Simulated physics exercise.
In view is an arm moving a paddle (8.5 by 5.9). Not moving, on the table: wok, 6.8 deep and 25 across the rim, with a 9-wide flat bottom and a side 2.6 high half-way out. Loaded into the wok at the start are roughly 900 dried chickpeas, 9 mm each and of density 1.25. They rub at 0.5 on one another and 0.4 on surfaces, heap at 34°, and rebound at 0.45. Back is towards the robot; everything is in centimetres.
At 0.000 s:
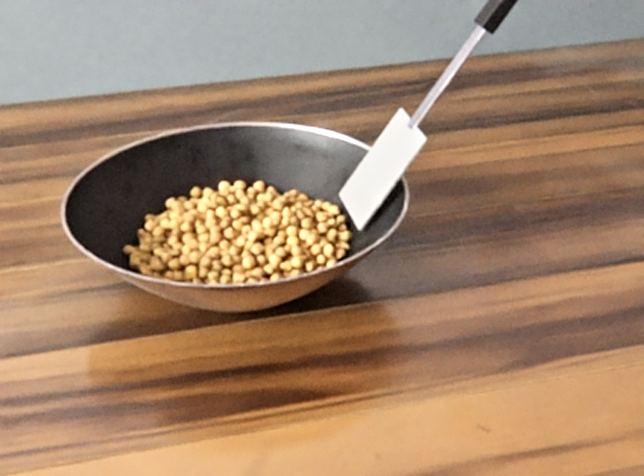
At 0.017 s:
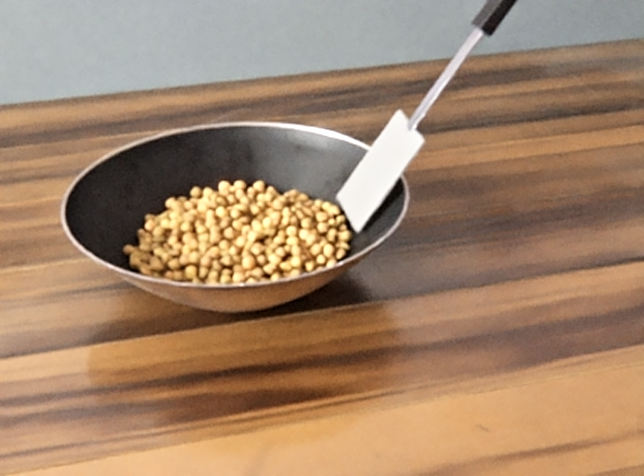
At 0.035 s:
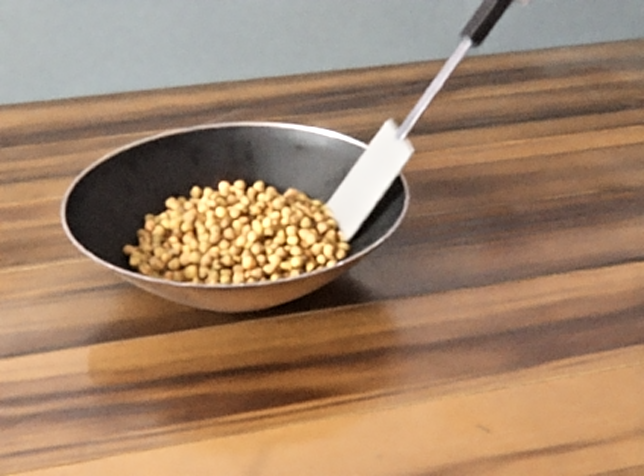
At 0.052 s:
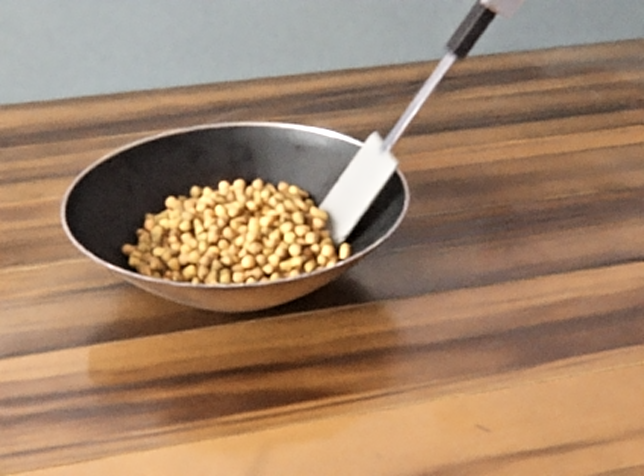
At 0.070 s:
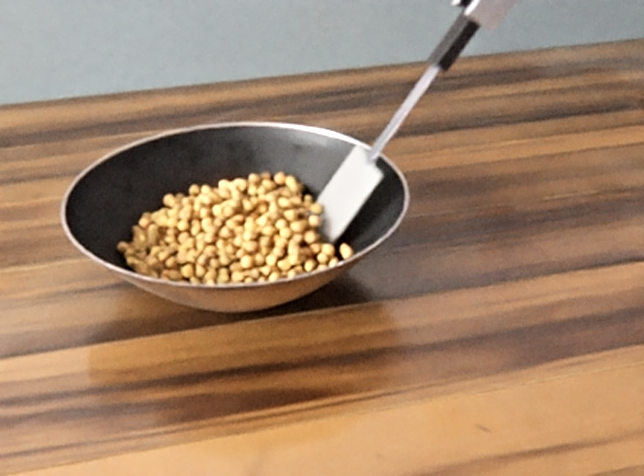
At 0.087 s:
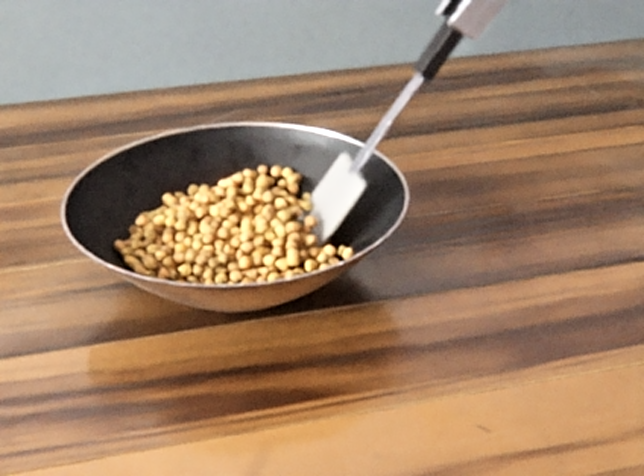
At the start, a white paddle with a black grip rests at the right side of a dark wok of tan chickpeas on a striped wooden table. The paddle moves down and leftward into the chickpeas, pushing some to the left and heaping them slightly higher while the wok stays still.
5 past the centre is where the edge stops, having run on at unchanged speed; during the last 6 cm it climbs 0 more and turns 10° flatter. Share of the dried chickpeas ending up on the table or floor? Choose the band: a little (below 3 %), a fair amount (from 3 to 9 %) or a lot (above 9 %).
It is a little, below 3 %.
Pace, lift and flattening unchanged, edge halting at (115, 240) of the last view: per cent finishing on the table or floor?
Close to 25 per cent finishes on the table or floor.
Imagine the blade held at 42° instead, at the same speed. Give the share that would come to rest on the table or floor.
That gives about 0 in a hundred.
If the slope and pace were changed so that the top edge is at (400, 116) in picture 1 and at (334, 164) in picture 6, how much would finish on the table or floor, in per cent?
Roughly 0 percent ends up there.
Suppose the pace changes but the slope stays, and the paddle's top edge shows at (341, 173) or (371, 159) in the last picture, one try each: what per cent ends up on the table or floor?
Estimates: Near 0 %, near 0 %.
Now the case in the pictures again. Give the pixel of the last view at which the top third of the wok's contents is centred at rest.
Pixel position: Approx. (136, 224).
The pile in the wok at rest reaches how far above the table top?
About 7.5 centimetres.
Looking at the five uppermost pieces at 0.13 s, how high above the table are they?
Roughly 5 cm.
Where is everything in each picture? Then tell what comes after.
In the first picture, paddle top edge at (414, 123), sloping 54°; upper third of the load around (241, 234), from x 130 to 345, top at y 185; 900 in the wok.
In the second picture, paddle top edge at (412, 125), sloping 54°; upper third of the load around (241, 234), from x 130 to 345, top at y 185.
In the third picture, paddle top edge at (401, 135), sloping 54°; upper third of the load around (240, 235), from x 130 to 345, top at y 185.
In the fourth picture, paddle top edge at (385, 148), sloping 54°; upper third of the load around (240, 233), from x 130 to 345, top at y 185.
In the fifth picture, paddle top edge at (370, 160), sloping 54°; upper third of the load around (240, 232), from x 125 to 350, top at y 180.
In the sixth picture, paddle top edge at (355, 168), sloping 54°; upper third of the load around (237, 232), from x 120 to 350, top at y 170; 900 in the wok.
After 0.13 s, sloping 53°, highest piece 6 above the table; 900 in the wok.
After 0.18 s, sloping 49°, highest piece 7 above the table; 900 in the wok.
After 0.40 s, sloping 44°, highest piece 7 above the table; 892 in the wok, 7 on the table or floor, 1 on the blade or in flight.
After 1.45 s, sloping 44°, highest piece 7 above the table; 892 in the wok, 8 on the table or floor.
At rest, 892 in the wok, 8 on the table or floor. That is 1 % on the table or floor.
